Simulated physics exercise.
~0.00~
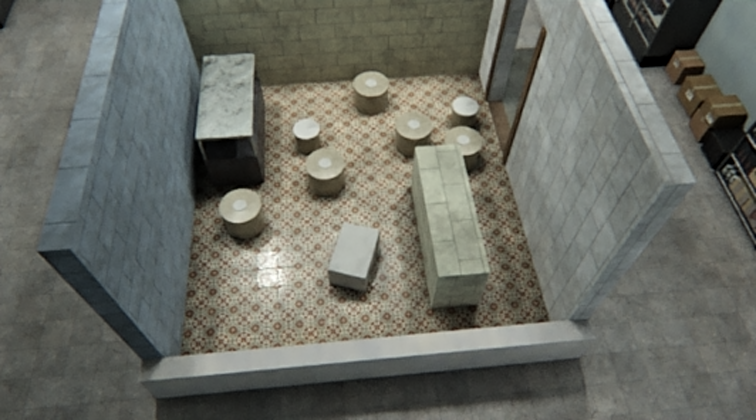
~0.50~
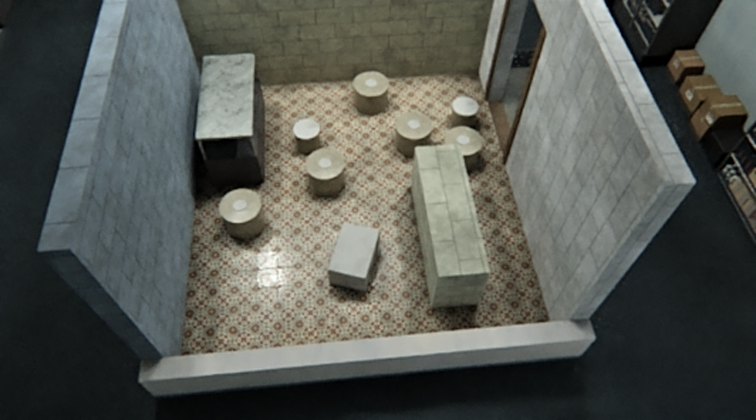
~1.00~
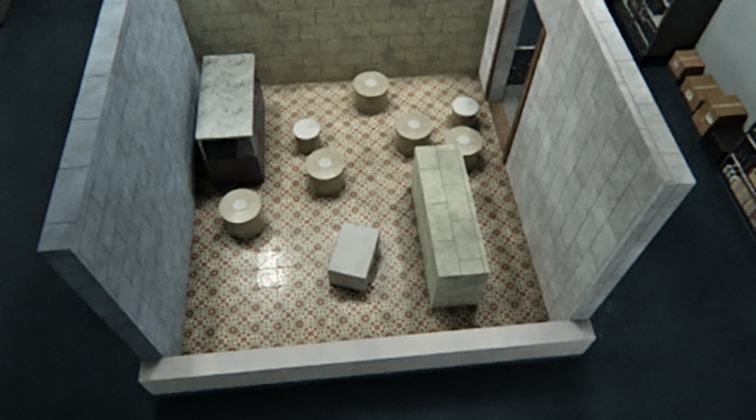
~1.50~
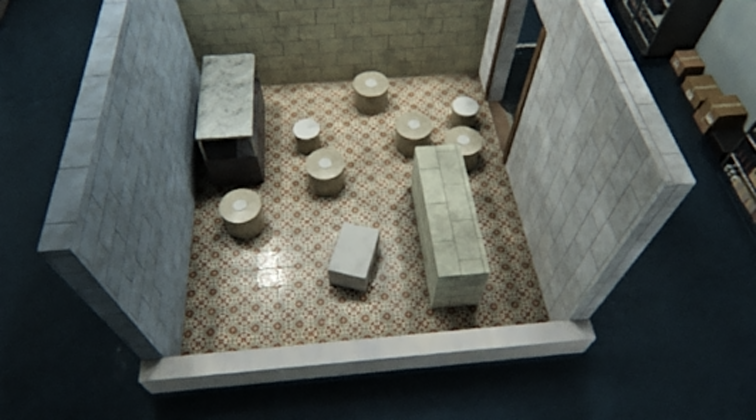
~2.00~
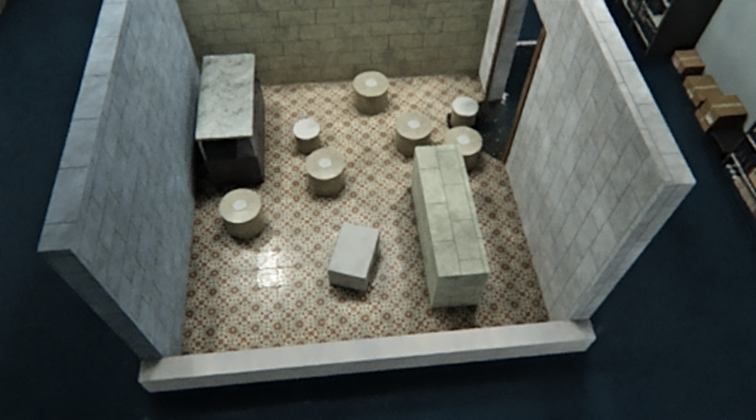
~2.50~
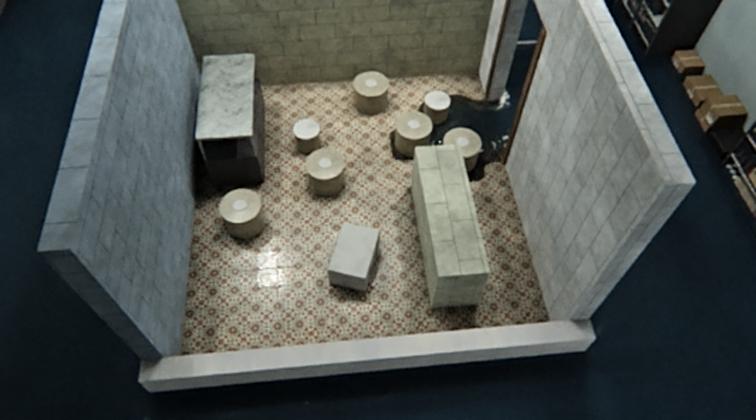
In a tiled room, dark water surrounds the walls, then enters the doorway and shifts a stool.
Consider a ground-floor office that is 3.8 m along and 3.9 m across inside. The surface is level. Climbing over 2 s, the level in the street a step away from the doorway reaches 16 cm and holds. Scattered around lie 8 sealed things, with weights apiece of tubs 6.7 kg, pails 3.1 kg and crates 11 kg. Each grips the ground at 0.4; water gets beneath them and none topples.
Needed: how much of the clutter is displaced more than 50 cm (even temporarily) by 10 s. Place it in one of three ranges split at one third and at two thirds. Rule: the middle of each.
Range: The top, two thirds or more.
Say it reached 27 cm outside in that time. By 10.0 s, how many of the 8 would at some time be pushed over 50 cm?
Then 8 of them.
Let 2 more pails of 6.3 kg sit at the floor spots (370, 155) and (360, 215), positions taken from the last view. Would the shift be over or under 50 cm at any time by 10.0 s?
Order as asked - beyond the cutoff and inside the cutoff.
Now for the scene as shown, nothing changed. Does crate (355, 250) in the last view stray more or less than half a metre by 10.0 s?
Within.
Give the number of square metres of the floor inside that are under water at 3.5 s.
Near 4.5 m2 in all.
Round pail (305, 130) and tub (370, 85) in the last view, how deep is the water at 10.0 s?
Close to 11 and 10 centimetres.
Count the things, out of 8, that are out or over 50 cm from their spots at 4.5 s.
I count 4.
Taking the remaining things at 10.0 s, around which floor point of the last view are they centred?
It works out to somewhere near (292, 263) on the floor.
After 3.5 s 2 of 8 are over 50 cm from their spots; 1 afloat.
After 4.5 s 4 of 8 are over 50 cm from their spots; 2 afloat.
After 7.0 s 6 of 8 are over 50 cm from their spots; 5 afloat.
After 10.0 s 7 of 8 are over 50 cm from their spots, and 7 have been at some point; 7 afloat.
